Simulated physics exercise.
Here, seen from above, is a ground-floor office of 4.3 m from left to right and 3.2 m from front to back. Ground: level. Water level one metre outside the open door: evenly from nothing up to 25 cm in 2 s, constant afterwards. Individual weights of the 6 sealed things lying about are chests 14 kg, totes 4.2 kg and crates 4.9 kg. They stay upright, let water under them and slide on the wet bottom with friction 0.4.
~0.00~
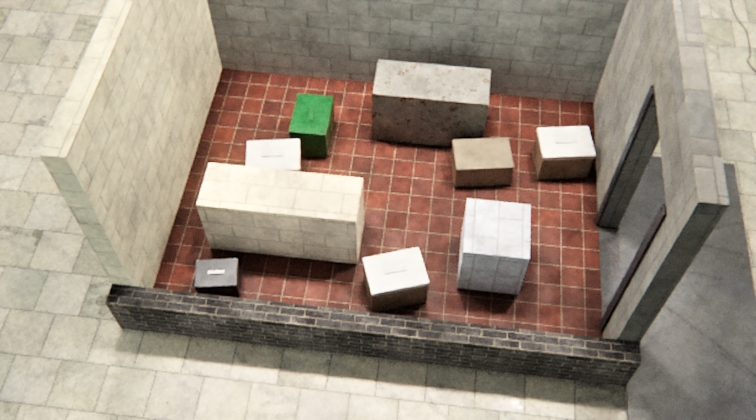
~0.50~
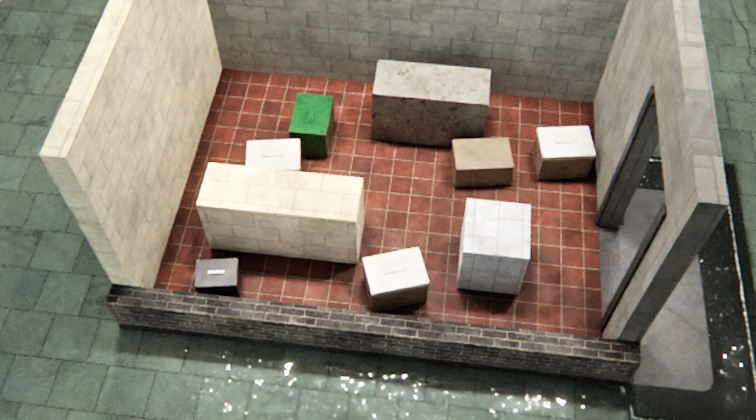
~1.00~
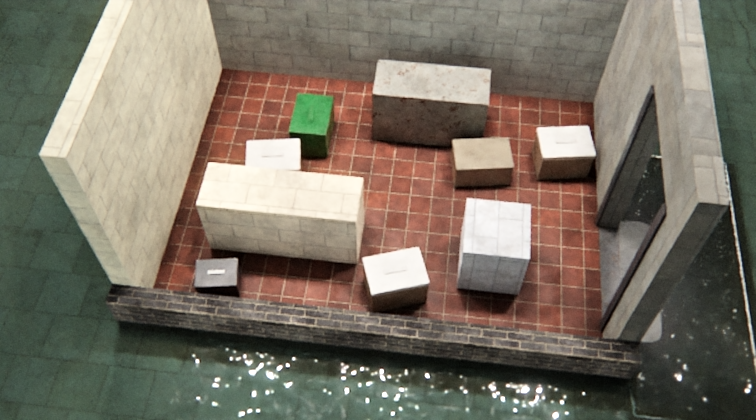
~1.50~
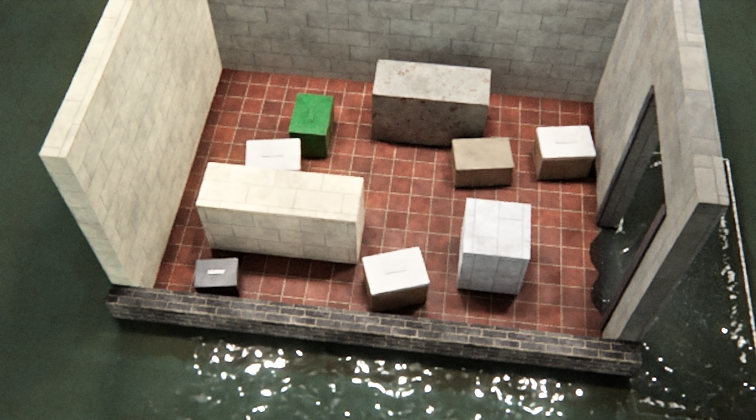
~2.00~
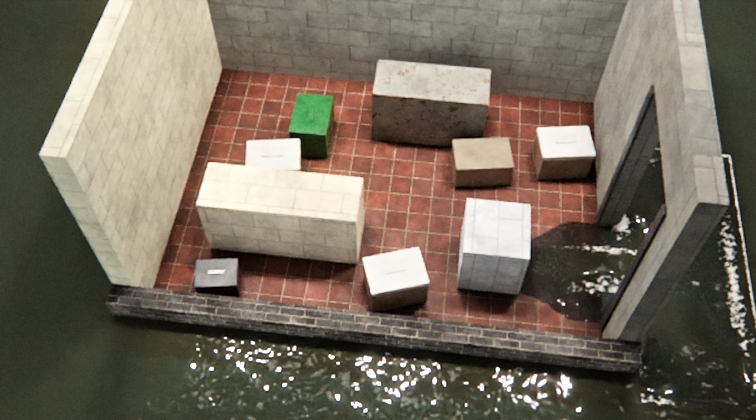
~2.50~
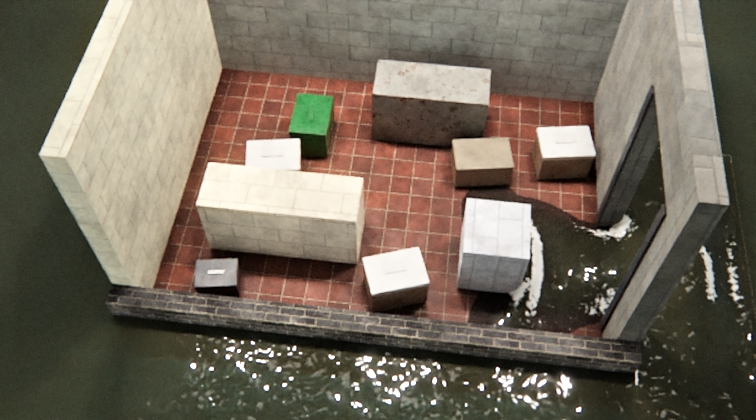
A tiled room full of boxes and blocks sat open-topped while greenish water rose over the paving outside, then spread in through the right-hand doorway across the floor; none of the boxes moved.
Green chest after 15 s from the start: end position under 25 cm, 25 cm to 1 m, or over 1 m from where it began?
25 cm to 1 m.
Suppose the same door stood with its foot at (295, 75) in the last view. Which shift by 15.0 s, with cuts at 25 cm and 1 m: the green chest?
Outcome: The green chest moves far off.
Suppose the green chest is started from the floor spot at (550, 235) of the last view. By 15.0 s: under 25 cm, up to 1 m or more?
I'd say it goes a long distance.
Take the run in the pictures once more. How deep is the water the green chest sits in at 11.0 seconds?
About 17 cm.
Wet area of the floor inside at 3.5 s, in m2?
5.5 m2.
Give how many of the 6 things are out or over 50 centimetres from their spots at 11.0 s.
The number by then is 4.
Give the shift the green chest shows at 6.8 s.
It has shifted about 80 cm.
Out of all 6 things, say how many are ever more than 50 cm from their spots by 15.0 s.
The count comes to 6.
After 3.5 s the green chest is near (312, 114), 0.0 m from its start, aground; 1 afloat.
After 6.8 s the green chest is near (250, 78), 0.9 m from its start, afloat; 5 afloat.
After 11.0 s the green chest is near (282, 76), 0.6 m from its start, afloat; 6 afloat.
After 15.0 s the green chest is near (268, 149), 0.7 m from its start, afloat; 6 afloat.
